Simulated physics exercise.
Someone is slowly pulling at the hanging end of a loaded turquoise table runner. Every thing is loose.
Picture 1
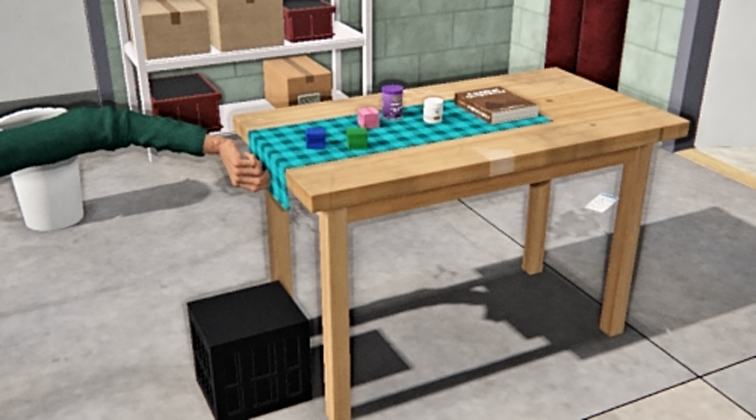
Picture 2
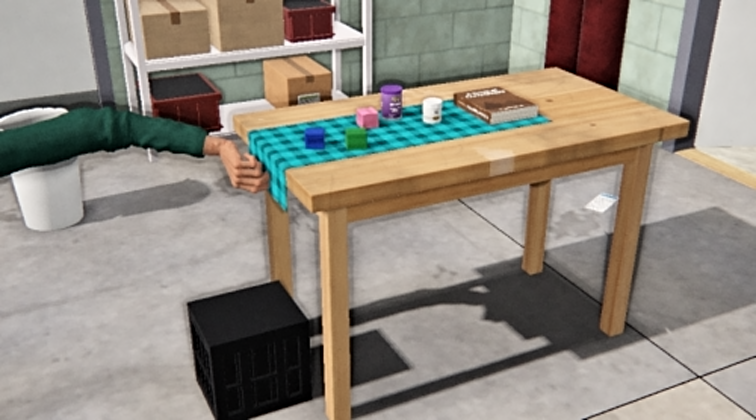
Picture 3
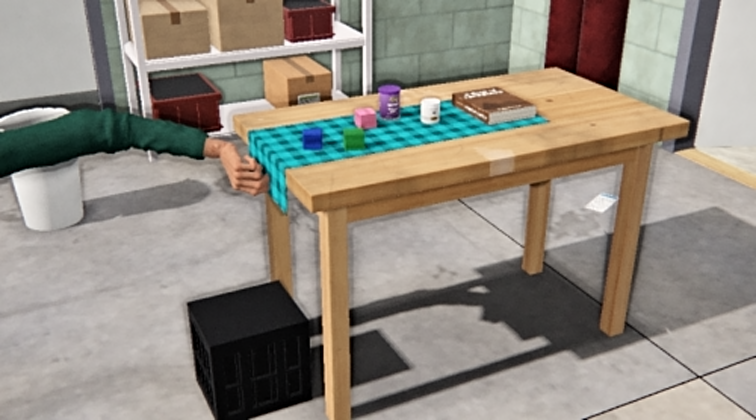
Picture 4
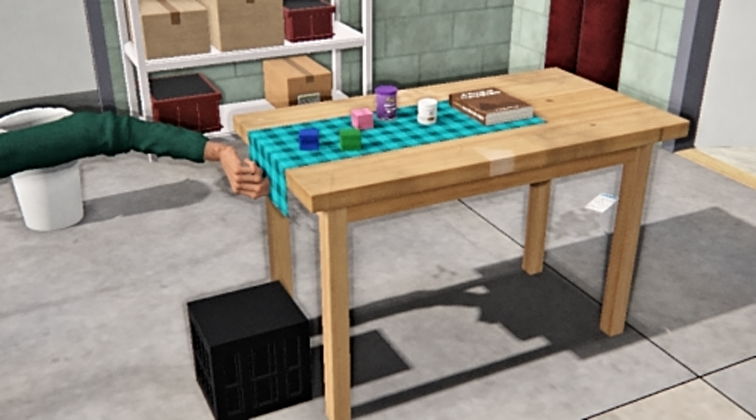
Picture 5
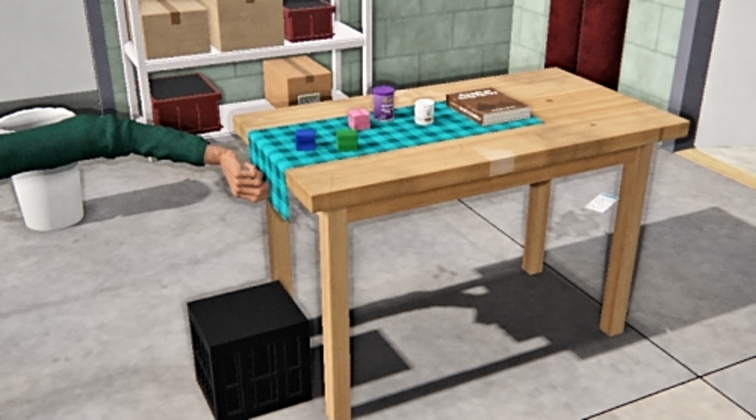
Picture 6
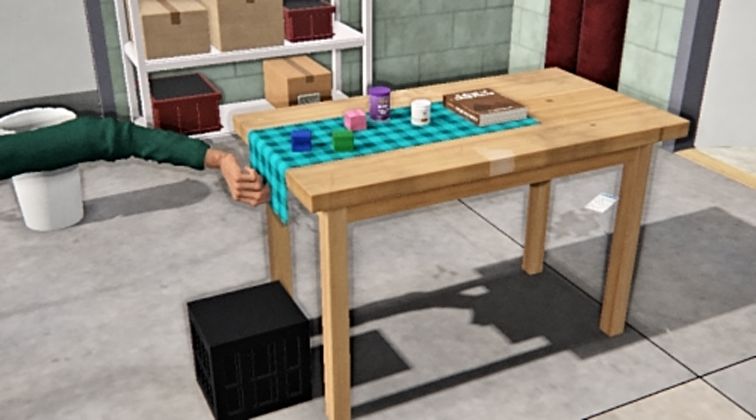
A green-sleeved arm reaches in from the left to the end of a wooden table, seen from slightly above in a concrete-floored storeroom. On a turquoise checked runner sit blue, green and pink cubes, a purple can, a white pot and a brown book, with a black crate below. The hand slowly draws the hanging cloth downward, and the objects creep left with it while the view stays still.
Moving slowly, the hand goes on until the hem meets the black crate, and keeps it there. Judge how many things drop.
The top will end up three items short.
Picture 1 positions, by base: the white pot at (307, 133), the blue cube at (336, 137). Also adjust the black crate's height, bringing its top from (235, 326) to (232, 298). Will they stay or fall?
The white pot? Lost. The blue cube? Lost.
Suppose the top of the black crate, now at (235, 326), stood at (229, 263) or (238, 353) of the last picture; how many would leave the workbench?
We'd get 1 in the first case and 4 in the second.
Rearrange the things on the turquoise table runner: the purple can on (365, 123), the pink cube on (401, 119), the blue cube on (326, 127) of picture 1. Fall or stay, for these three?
The purple can is lost, the pink cube stays aboard, the blue cube is lost.
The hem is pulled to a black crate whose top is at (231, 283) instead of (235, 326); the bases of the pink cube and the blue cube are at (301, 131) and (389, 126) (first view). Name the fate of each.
Outcome for the pink cube: It is lost. Outcome for the blue cube: It stays.
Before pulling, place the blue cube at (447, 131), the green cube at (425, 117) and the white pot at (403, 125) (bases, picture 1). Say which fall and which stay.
Result - blue cube retained; green cube retained; white pot retained.
Early on, hem near (270, 258); blue cube gone.
Midway, hem on the crate; blue cube, green cube and pink cube gone.
Finally, hem on the crate; blue cube, green cube and pink cube gone. It carries off three.
